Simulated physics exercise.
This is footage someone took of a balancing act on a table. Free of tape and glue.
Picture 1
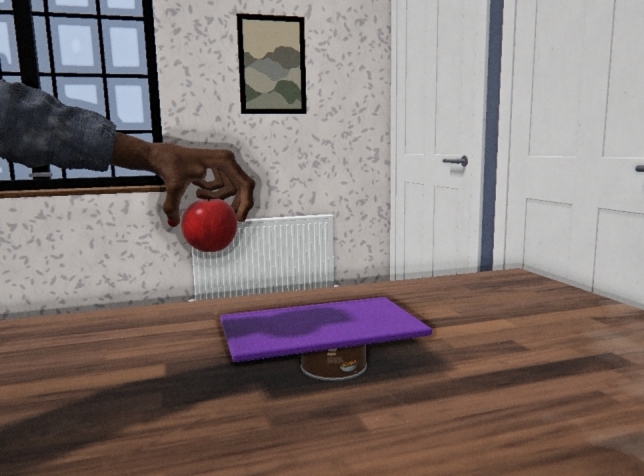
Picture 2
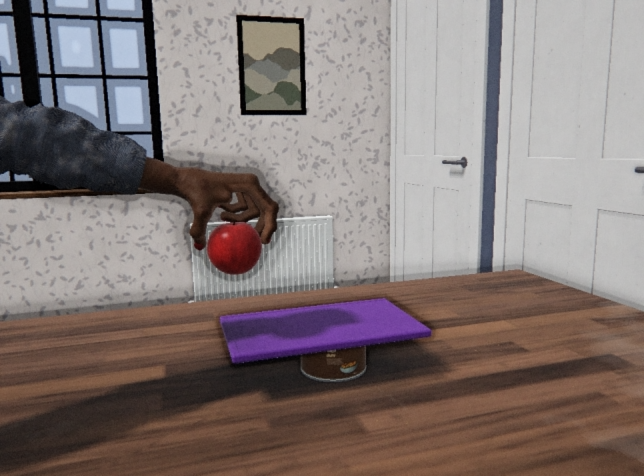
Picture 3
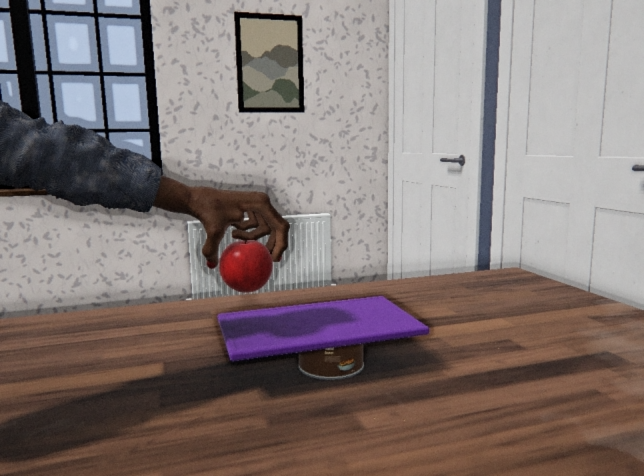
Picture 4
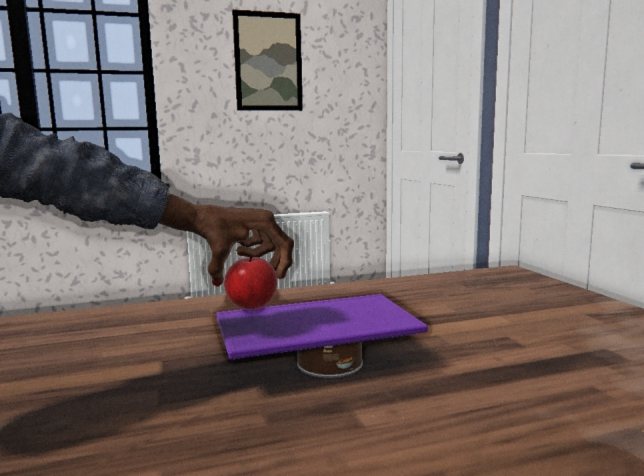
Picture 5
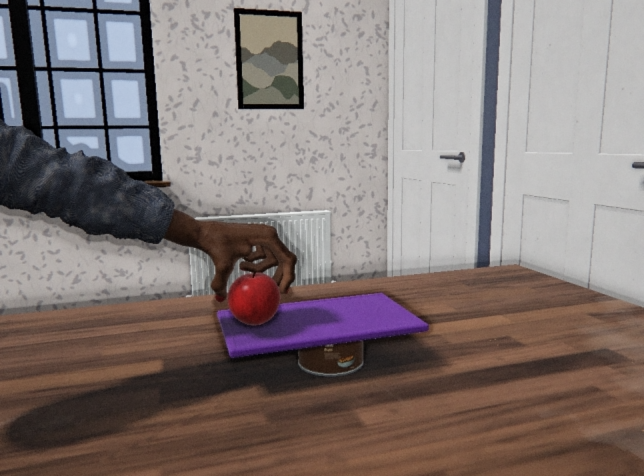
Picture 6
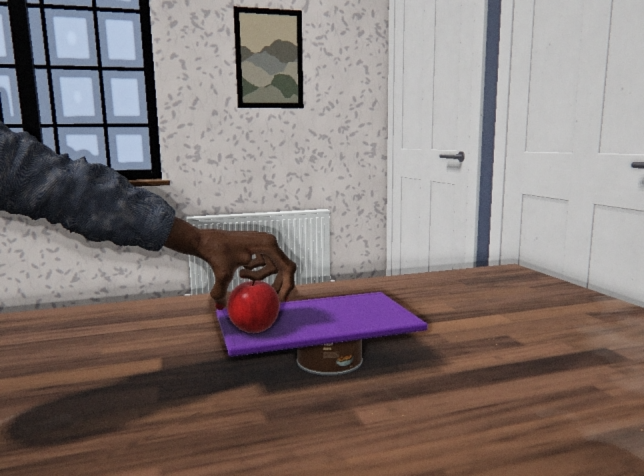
In the video, a hand holding a red apple moves slightly right and down toward a purple lid balanced on a small tin on a wooden table, then sets the apple on the lid's left side, fingers still around it.
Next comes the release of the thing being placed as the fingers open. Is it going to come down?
Sure enough, it doesn't last, sadly.
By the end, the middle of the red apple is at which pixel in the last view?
The object winds up at approximately (161, 371).
Then, 0.40 s later than the last frame, red apple now fallen; purple lid tilted by 32°.
Then, 0.50 s later than the last frame, purple lid tilted by 16°.
When it is over, fallen, red apple; moved from the start, purple lid; brown tub as before. End places, in pixels of the last picture, red apple near (162, 371). The stack loses its balance.
